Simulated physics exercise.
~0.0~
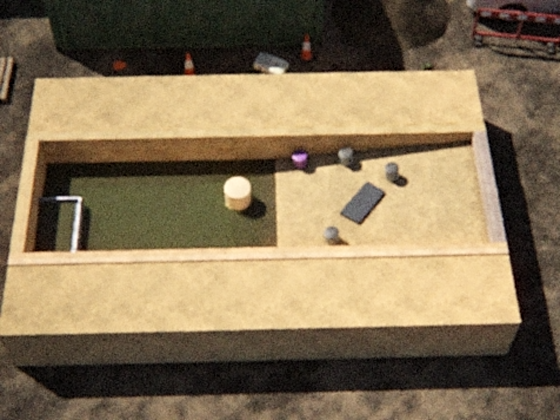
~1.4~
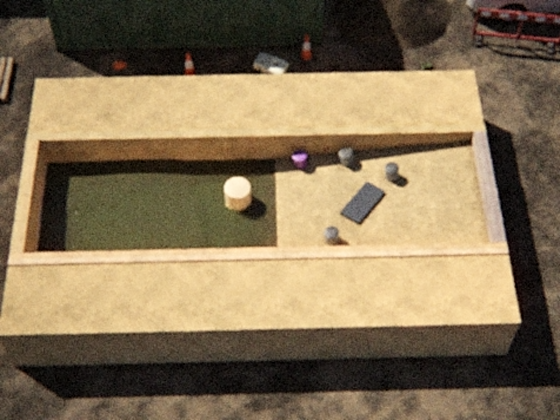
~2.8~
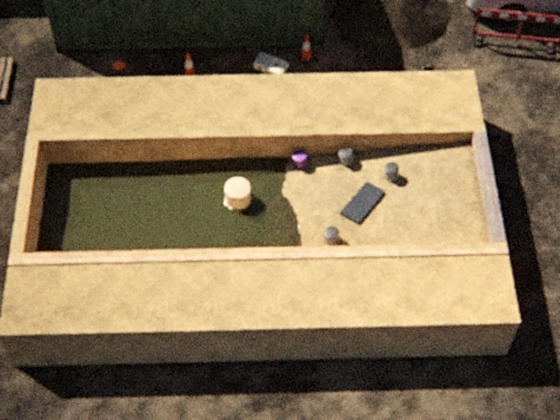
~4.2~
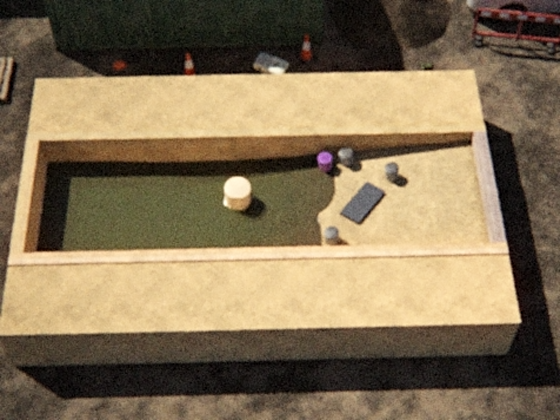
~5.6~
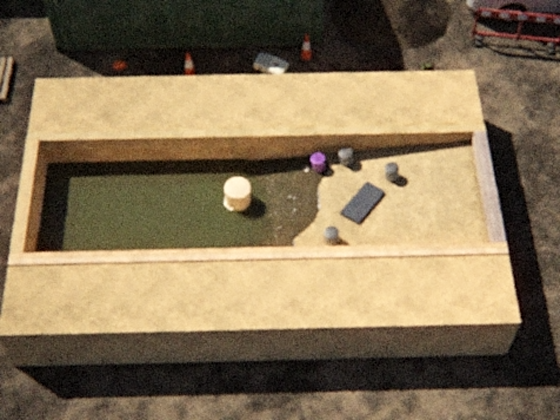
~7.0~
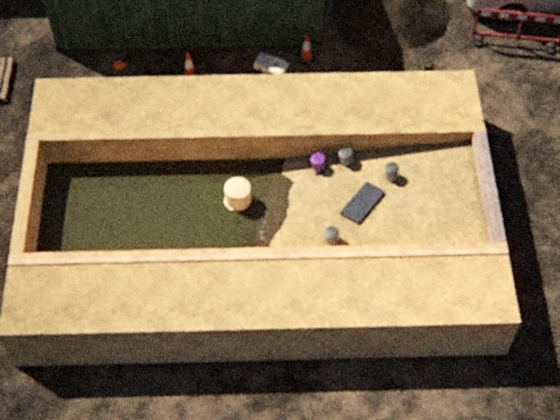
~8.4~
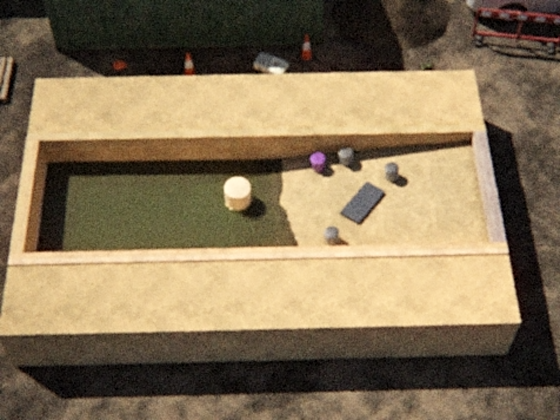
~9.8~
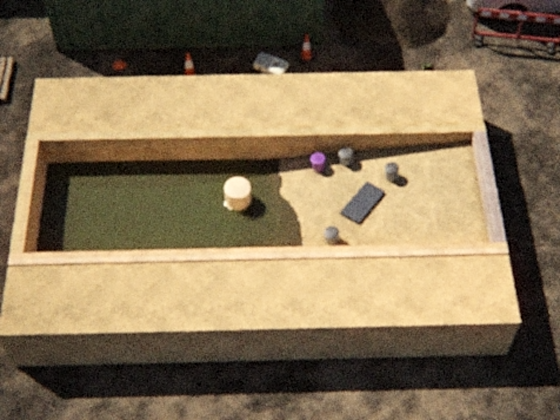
A long sandy trough held dark water at its left end, and once the white frame there vanished, the water surged right up the slope, nudging a purple pail a little rightward before sliding back, leaving the pail slightly right of its starting spot.
